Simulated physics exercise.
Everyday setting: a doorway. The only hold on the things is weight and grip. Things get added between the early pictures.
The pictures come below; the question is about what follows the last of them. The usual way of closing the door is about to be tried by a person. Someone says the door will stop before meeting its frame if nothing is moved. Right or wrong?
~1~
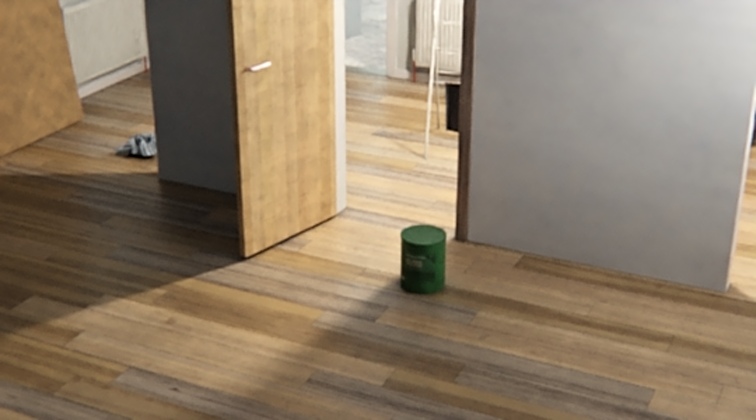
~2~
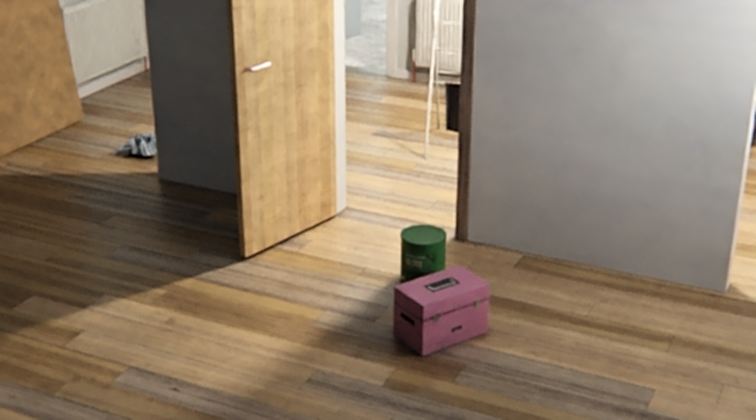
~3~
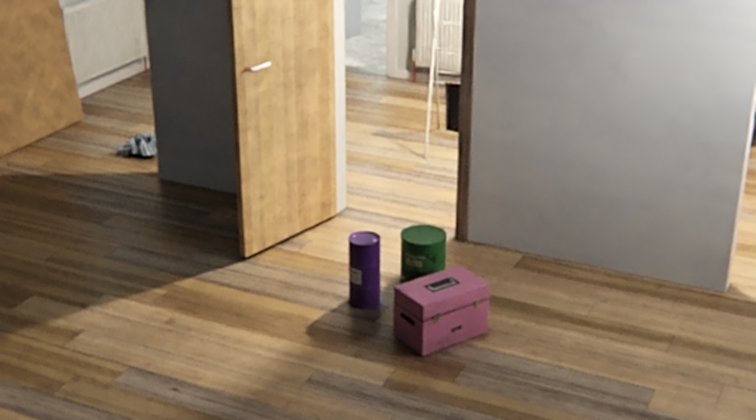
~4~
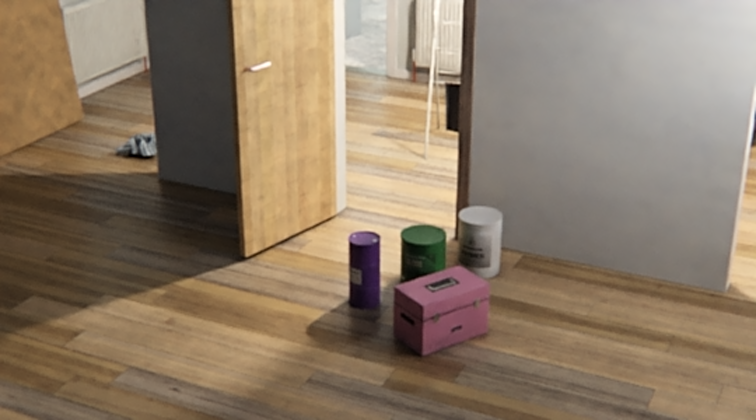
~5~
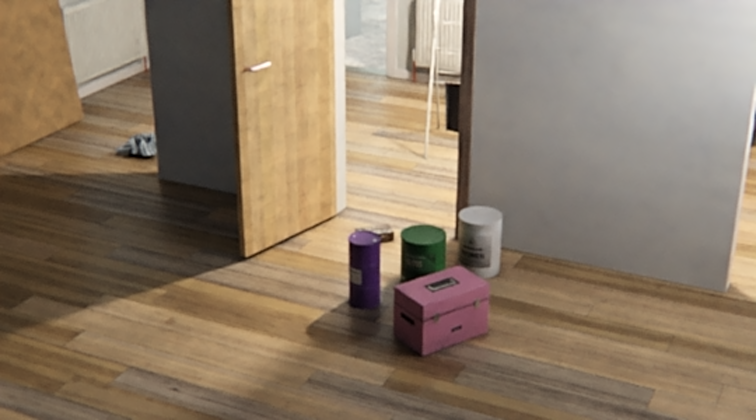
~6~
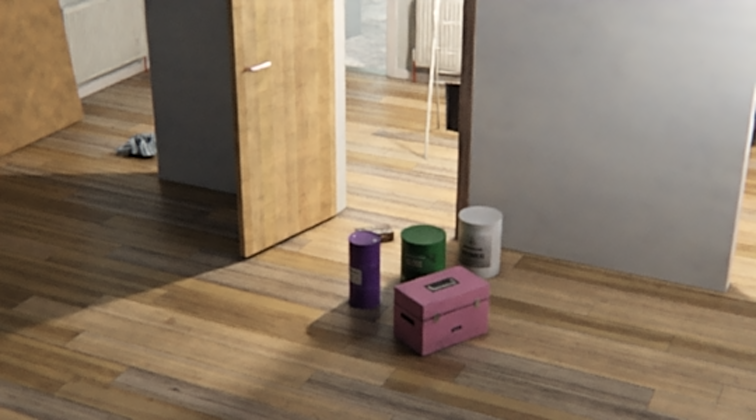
Wrong.
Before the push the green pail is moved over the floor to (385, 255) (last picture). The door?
Well, after that the door gets caught.
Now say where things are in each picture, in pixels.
Door wide open and still; green pail (423, 259), in the first picture.
Door wide open and still; pink toolbox (441, 310), in the second picture.
Door wide open and still; green pail (423, 259), in the third picture.
Door wide open and still; pink toolbox (441, 310); purple canister (365, 270), in the fourth picture.
Door wide open and still; green pail (423, 259); white pail (479, 243), in the fifth picture.
Door wide open and still; brown packet (374, 234); pink toolbox (441, 310), in the sixth picture.
Then, 0.90 s past the last view, door at 44°.
Then, 1.20 s past the last view, door at 16°; brown packet displaced about its own width near (403, 224).
Finally, door at 0°; moved from the start, brown packet; the other 4 still in place. Final places as the last picture's camera would see them, brown packet near (417, 213).
